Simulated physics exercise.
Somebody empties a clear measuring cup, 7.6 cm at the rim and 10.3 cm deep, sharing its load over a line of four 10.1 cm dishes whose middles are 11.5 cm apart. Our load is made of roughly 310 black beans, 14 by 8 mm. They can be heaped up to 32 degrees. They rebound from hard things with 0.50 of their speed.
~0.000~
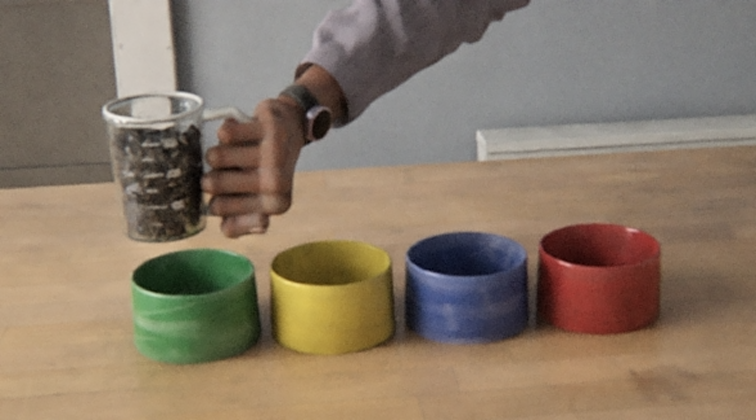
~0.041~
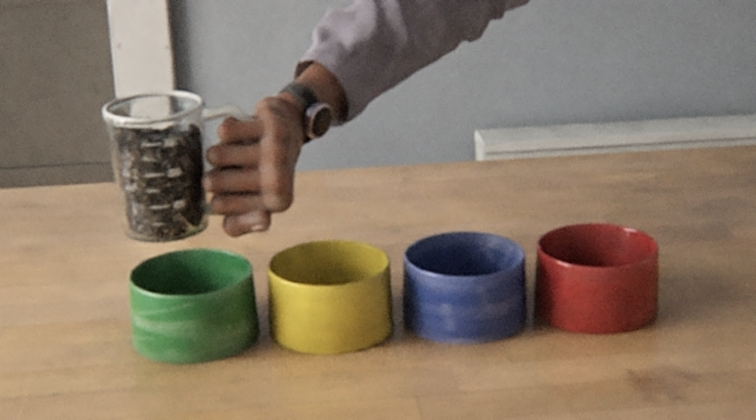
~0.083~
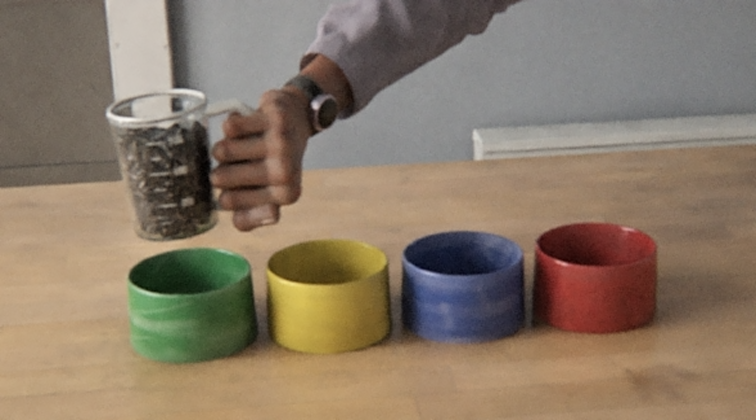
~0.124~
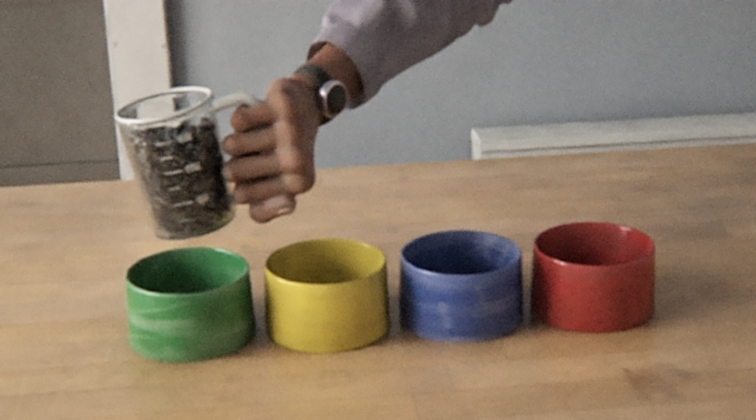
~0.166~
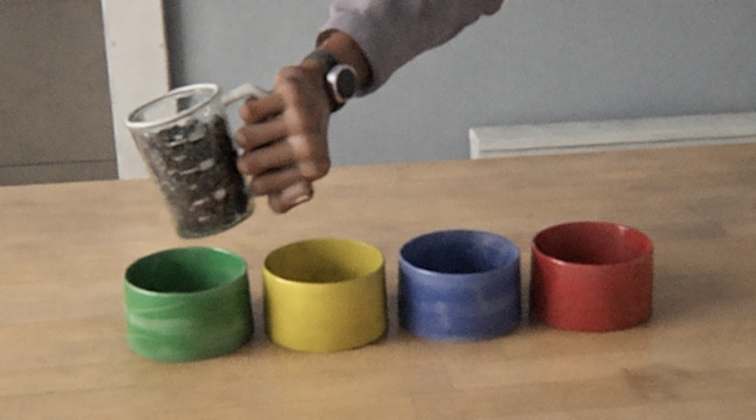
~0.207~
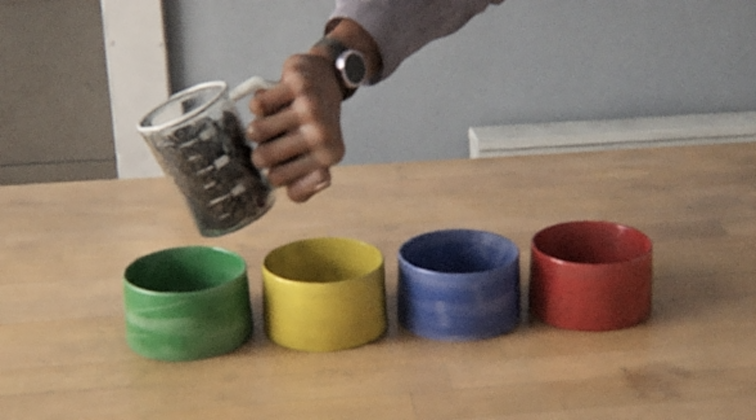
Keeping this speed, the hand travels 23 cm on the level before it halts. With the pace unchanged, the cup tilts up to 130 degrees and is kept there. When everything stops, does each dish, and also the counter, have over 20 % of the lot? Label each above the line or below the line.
Red: Below the line; blue: Below the line; green: Below the line; yellow: Above the line; counter: Above the line.
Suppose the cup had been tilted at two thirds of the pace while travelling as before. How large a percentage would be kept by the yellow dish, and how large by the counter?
It would be yellow 70 and counter 30.
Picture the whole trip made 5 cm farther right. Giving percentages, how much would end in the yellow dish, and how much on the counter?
Result - yellow 0 / counter 10.
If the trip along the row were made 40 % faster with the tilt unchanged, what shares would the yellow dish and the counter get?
Shares: Yellow 60, counter 30.
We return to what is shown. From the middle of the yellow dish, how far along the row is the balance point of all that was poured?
Around 2 cm away, toward the right-hand end.
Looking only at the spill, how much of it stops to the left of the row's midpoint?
Around 60 per cent of it.
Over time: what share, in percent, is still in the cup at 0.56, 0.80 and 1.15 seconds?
Roughly 100, then 90, then 5.
After 0.56 s, tilt 74 degrees; cup holds 100 %.
After 0.80 s, tilt 109 degrees; cup holds 90 %, yellow 5 %.
After 1.15 s, tilt 130 degrees; cup holds 5 %, blue 5 %, yellow 55 %.
In the end, at 2.5 s, red 0 %, blue 5 %, green 0 %, yellow 60 %, counter 40 %.
